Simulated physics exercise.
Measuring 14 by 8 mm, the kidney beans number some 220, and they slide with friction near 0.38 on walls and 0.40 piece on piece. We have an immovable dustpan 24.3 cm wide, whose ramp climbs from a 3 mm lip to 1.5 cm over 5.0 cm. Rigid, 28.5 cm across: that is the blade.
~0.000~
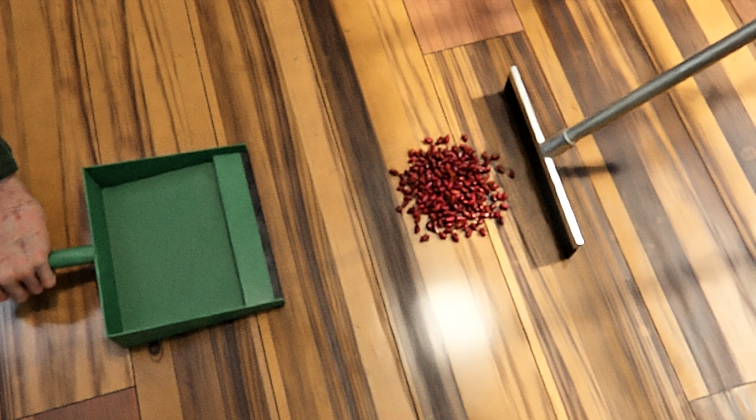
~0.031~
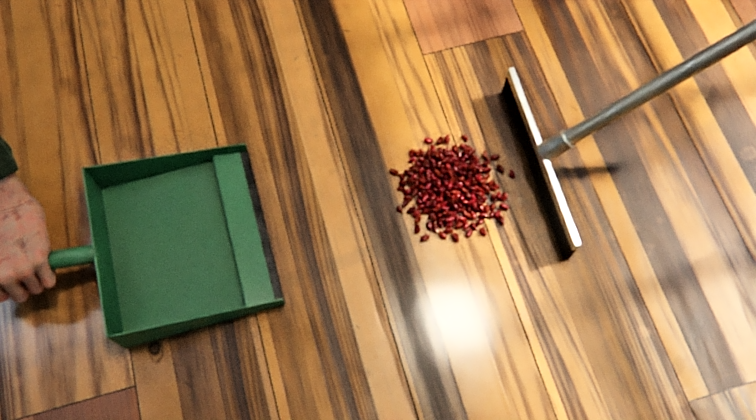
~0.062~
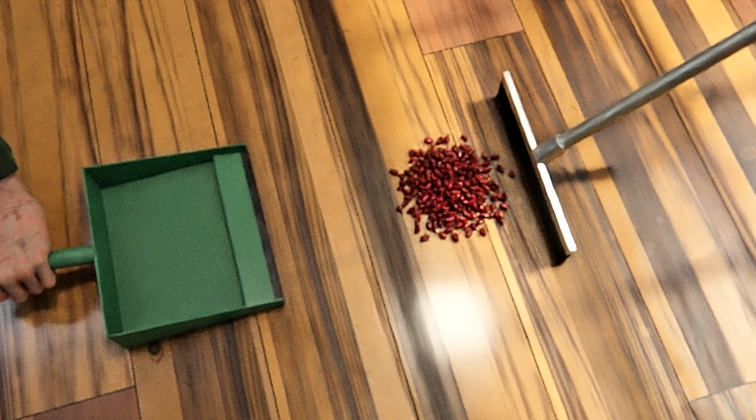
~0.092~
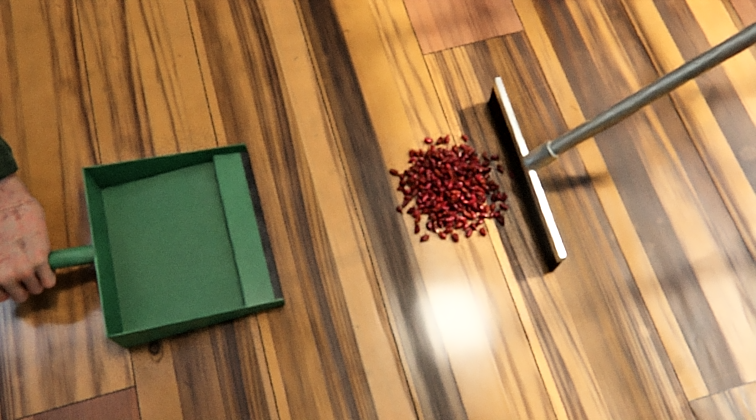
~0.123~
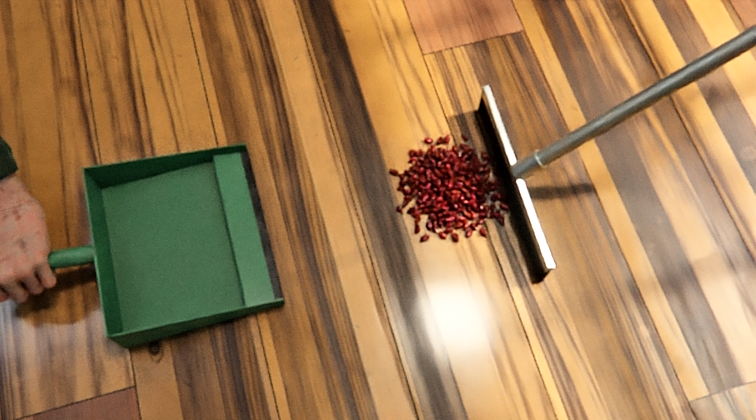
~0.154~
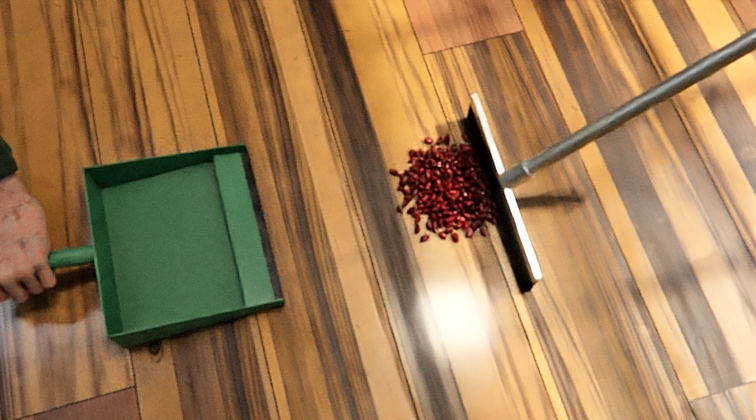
Long-handled blade sliding left across a striped wooden floor and pressing into a pile of red beans, while a hand holds a green dustpan still.
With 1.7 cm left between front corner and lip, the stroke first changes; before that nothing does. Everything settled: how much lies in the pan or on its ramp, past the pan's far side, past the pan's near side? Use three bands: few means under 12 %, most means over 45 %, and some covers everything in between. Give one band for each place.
Pan: Some, far side: Few, near side: Some.
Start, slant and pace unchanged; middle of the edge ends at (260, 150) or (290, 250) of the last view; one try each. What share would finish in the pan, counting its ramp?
About 40 and 50 per cent.
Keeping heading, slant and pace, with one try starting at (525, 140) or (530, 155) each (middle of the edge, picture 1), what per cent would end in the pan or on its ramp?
Roughly 30 % and 25 %.
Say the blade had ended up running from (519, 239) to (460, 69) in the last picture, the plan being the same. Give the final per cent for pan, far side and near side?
Final per cent - pan 40, far 20, near 5.
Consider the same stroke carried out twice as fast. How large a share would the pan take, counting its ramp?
Share: Close to 35 %.
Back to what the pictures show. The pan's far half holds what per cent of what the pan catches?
Some 0 per cent.
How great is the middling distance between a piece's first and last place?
About 28 cm.
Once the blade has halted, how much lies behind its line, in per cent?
Roughly 30 in a hundred.
After 0.38 s, middle of the blade 18 cm from the lip; 0 % over the lip, far side 0 %, near side 10 %.
After 0.54 s, middle of the blade 7 cm from the lip; 0 % over the lip, far side 0 %, near side 25 %.
Then, at 0.82 s, middle of the blade 2 cm from the lip; 15 % over the lip, far side 0 %, near side 30 %.
In the end, at 3.1 s, pan 15 %, far side 5 %, near side 30 %, in front of the lip or behind the blade 50 %.
